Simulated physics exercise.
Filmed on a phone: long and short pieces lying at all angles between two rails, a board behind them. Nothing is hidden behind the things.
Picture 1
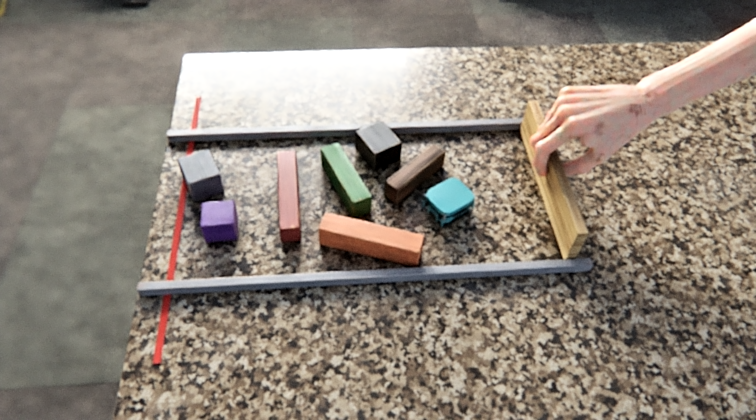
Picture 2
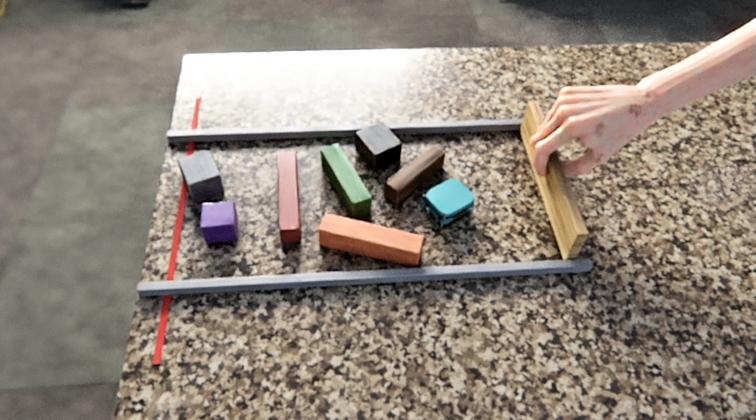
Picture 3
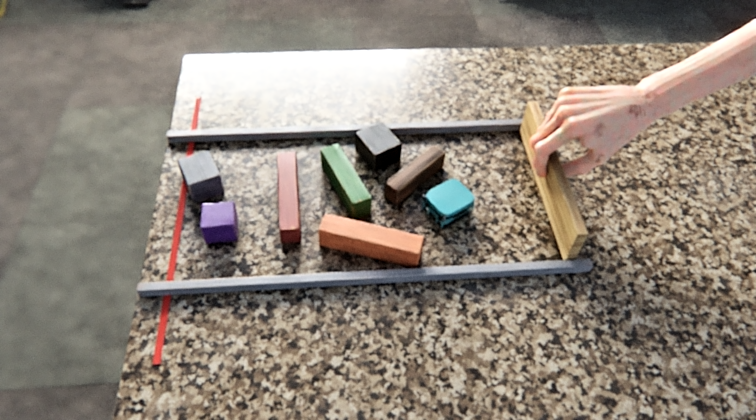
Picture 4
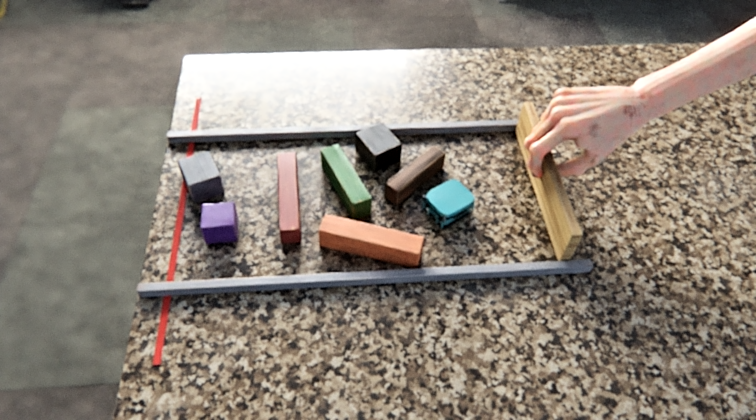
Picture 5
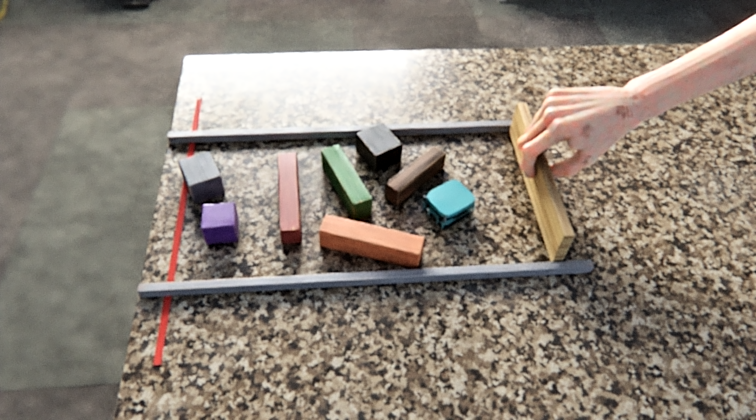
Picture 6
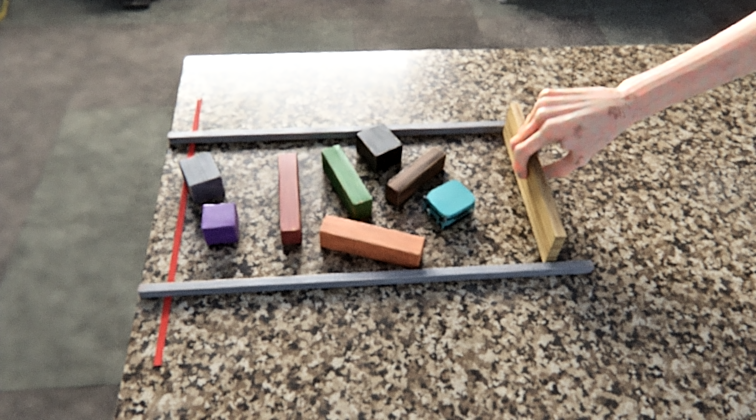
A wooden board, held by a hand, stayed still at first and then slid a short way left between two rails, while the scattered coloured blocks and bars lay in place, untouched.
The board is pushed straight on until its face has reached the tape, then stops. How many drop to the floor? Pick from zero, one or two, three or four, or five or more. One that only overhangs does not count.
Outcome: The number that fall off is five or more.
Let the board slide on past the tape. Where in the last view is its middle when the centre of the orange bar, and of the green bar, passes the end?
Its middle is around (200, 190) and around (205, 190).
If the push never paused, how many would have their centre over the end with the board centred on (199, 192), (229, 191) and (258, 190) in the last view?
Place by place, 5, 2 and 1.
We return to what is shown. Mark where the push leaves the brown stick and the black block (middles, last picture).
The brown stick at (155, 193), the black block at (172, 149).
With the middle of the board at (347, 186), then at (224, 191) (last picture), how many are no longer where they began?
First 7, then 8.
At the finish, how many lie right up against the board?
3 of them.
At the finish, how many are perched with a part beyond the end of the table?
It comes to 3.
A little later, none off yet; grey block at rest near (202, 178); purple block at rest near (221, 224); red bar at rest near (290, 197).
Next, none off yet; grey block shifted a little near (191, 175); purple block shifted well along near (168, 217); red bar shifted about its own width near (223, 187).
When it is over, the number that fall off is five or more; down, orange bar, green bar, red bar, purple block and grey block.
